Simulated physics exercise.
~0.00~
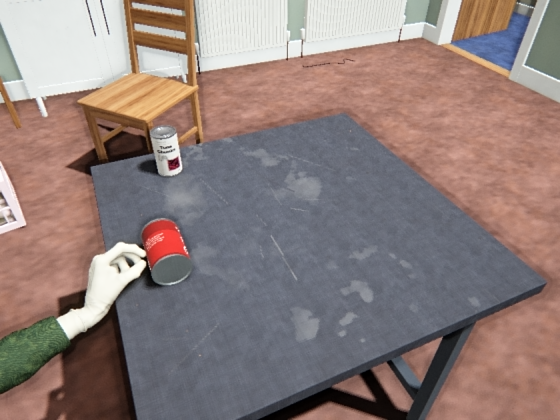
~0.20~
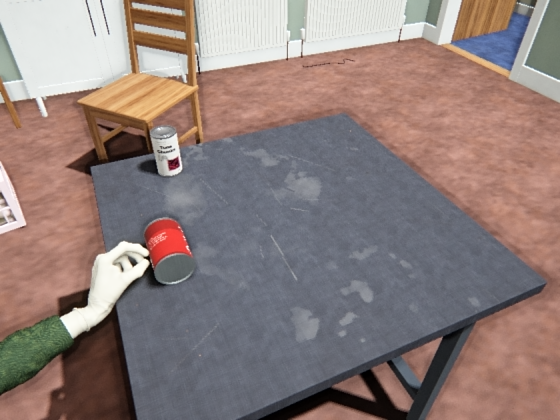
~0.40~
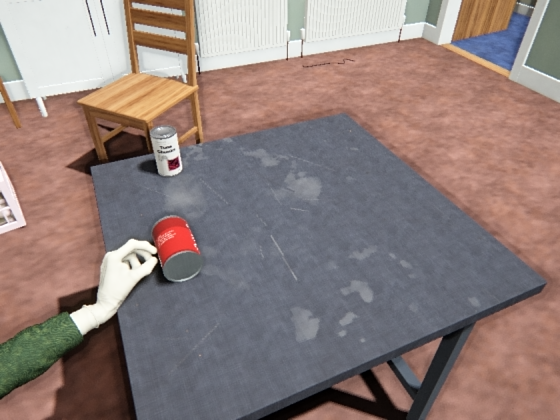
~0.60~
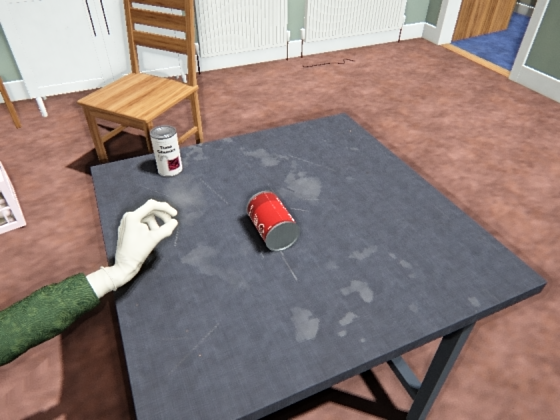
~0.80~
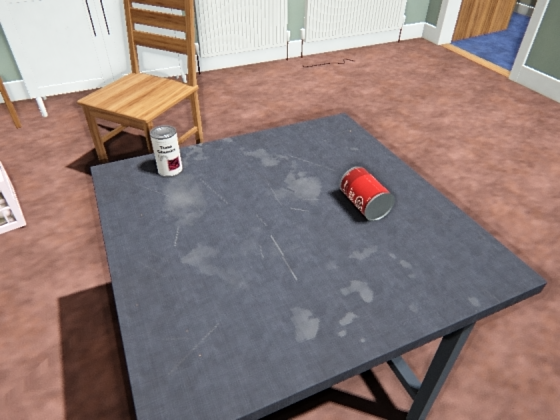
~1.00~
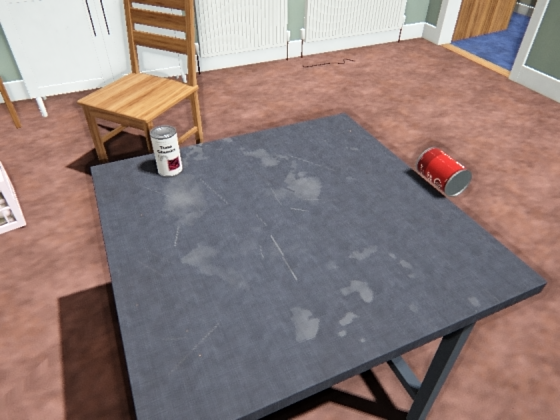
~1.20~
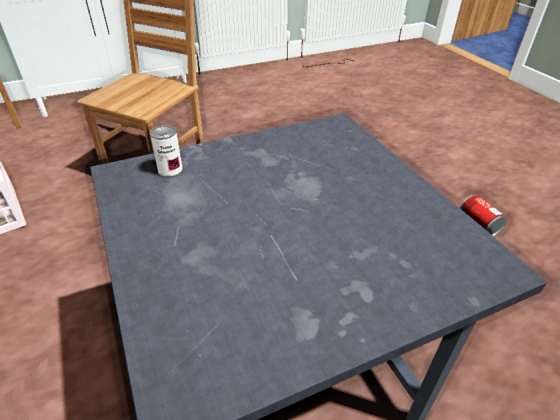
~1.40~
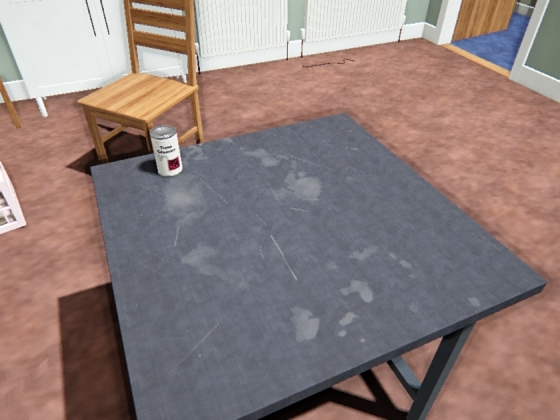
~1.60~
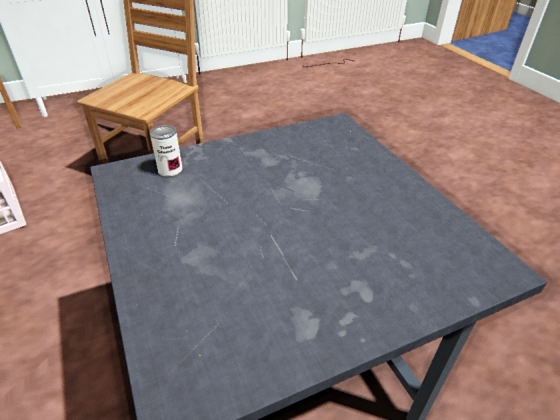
A pale, white hand in a green sleeve reaches in from the left over a dark grey, scuffed table, seen from above in a room with a reddish-brown floor. A red tin lies on its side by the fingers, while a white tin stands near the far left corner, close to a wooden chair. The hand nudges the red tin rightward, lets go and draws back out of view. The tin rolls on alone across the table, passes over the right edge and drops out of sight. The white tin stays standing on the otherwise empty table.
